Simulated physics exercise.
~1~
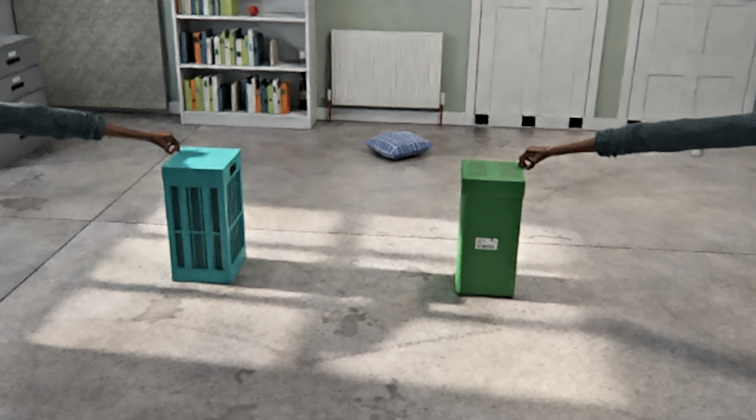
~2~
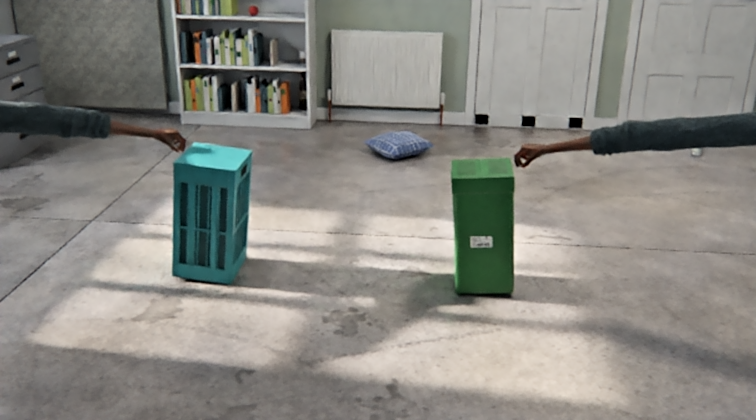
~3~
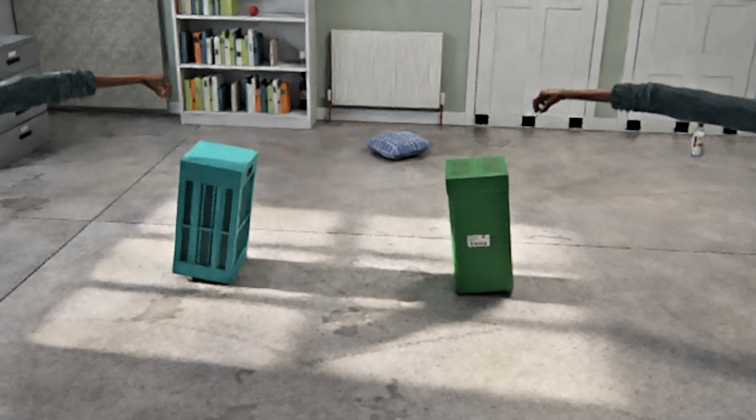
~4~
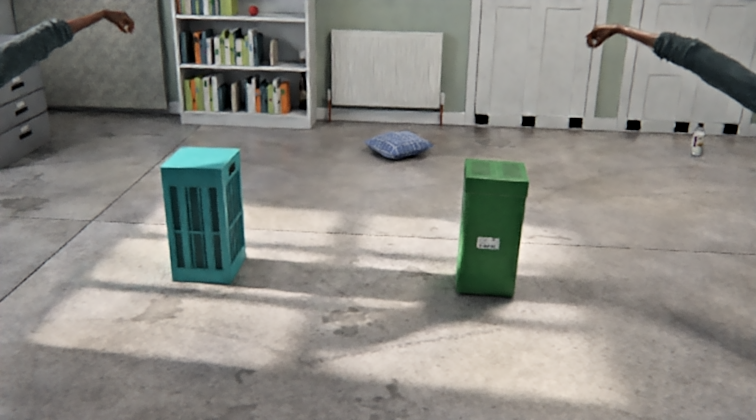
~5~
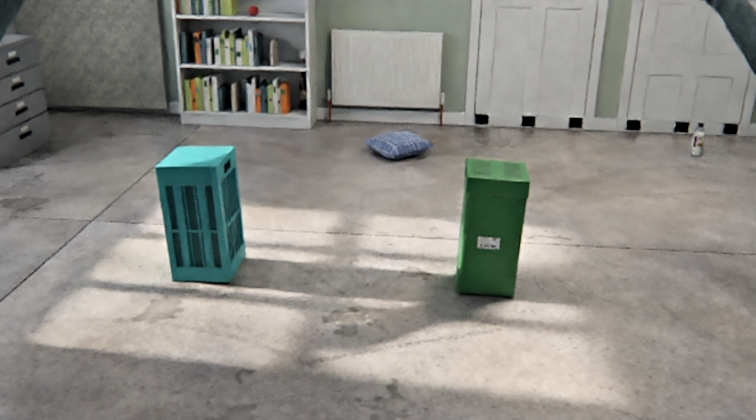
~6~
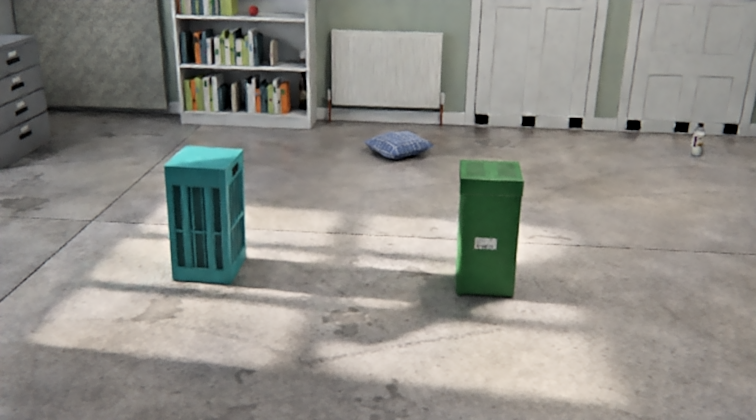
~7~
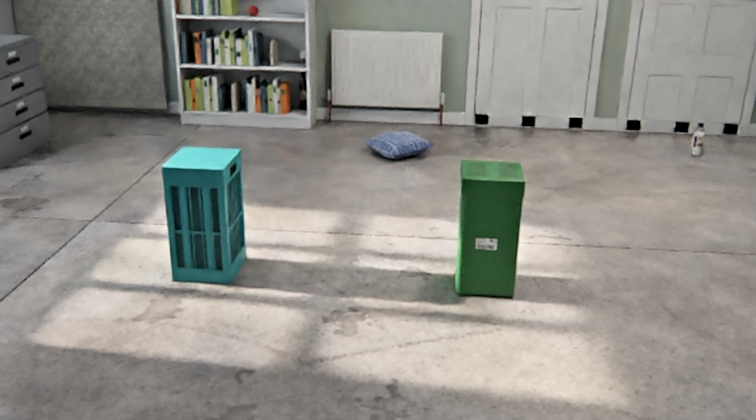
On a sunlit concrete floor in a room with a bookshelf, a radiator and white doors, a turquoise crate stands on the left and a green tote on the right. A hand reaches in from each side and touches the top of each one. The crate tips a little to the right and the tote a little to the left as the hands let go and draw back. Both then rock back the other way while the arms leave the view. After a slight wobble, both settle upright on their bases.
